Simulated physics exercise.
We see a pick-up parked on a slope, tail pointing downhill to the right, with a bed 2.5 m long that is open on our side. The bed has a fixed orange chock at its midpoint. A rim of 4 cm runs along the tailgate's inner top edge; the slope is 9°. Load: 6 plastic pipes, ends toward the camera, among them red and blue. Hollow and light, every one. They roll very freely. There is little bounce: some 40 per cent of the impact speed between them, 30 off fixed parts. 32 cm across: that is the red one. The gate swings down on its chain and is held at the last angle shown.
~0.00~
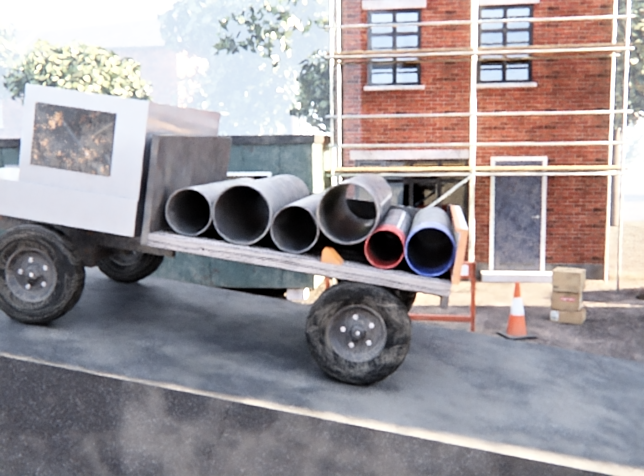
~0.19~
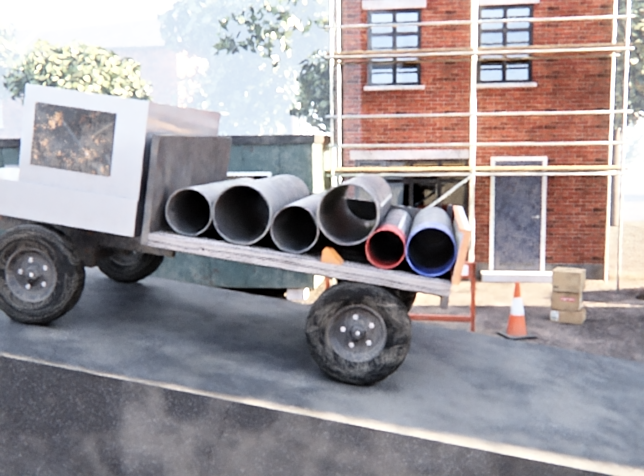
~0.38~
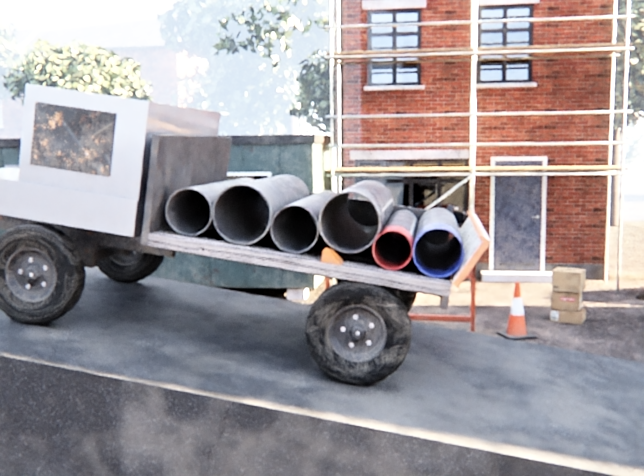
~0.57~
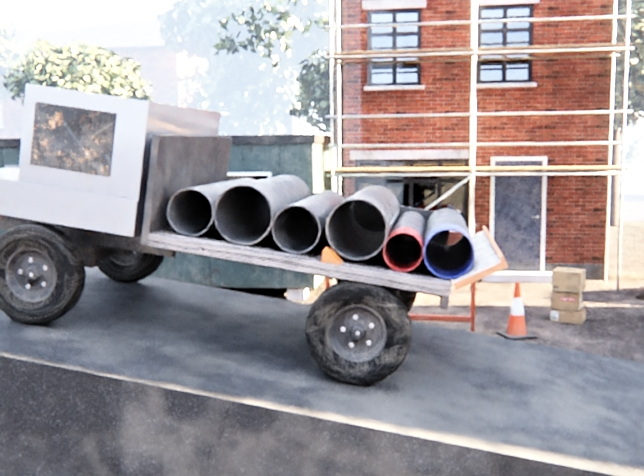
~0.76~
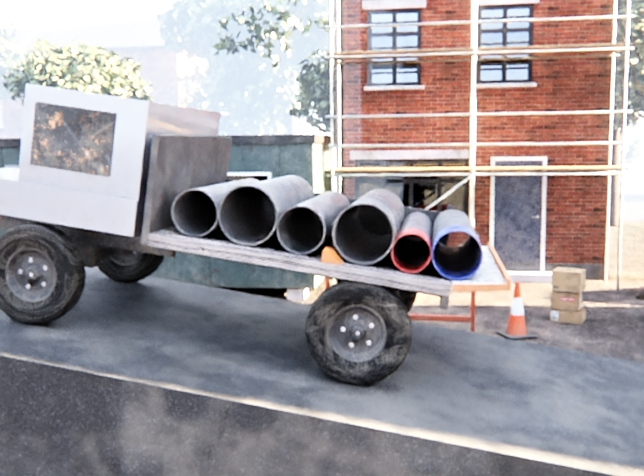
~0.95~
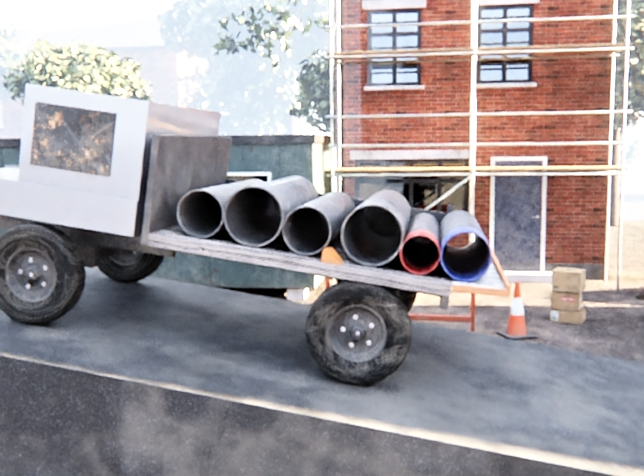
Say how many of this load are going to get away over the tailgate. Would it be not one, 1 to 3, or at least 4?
It would be 1 to 3.
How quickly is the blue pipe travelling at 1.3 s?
It's travelling at about 0.6 m/s.
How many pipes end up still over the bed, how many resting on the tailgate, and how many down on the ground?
Tally: 3; 1; 2.
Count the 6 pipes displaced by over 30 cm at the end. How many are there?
The count is 3.
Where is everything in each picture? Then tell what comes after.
Red at (384, 249), blue at (430, 252); gate 81° above level, tip at (465, 231); 5 of the 6 make up the bottom layer on the bed, in the first frame.
Red at (385, 249), blue at (431, 252); gate 78° above level, tip at (468, 232), in the second frame.
Red at (392, 251), blue at (438, 253); gate 56° above level, tip at (487, 242), in the third frame.
Red at (403, 252), blue at (449, 254); gate 26° above level, tip at (504, 264), in the fourth frame.
Red at (411, 254), blue at (457, 256); gate 2° above level, tip at (508, 287), in the fifth frame.
Red at (420, 255), blue at (466, 257); gate 5° below level, tip at (507, 293), in the sixth frame.
After 1.3 s, red is on the bed, 10 cm short of the hinge, rolling right; blue is on the gate, 25 cm past the hinge, rolling right; 0 gone off the back.
After 1.7 s, red is on the gate, 10 cm past the hinge, rolling right; blue is on the gate, 45 cm past the hinge, rolling right; 0 gone off the back.
After 2.1 s, red is on the gate, 30 cm past the hinge, rolling right; blue is dropping off the gate; 1 gone off the back.
After 2.6 s, red is dropping off the gate; blue is out on the ground; 2 gone off the back.
At rest (10.3 s), red is off the vehicle; blue is off the vehicle; 2 gone off the back.
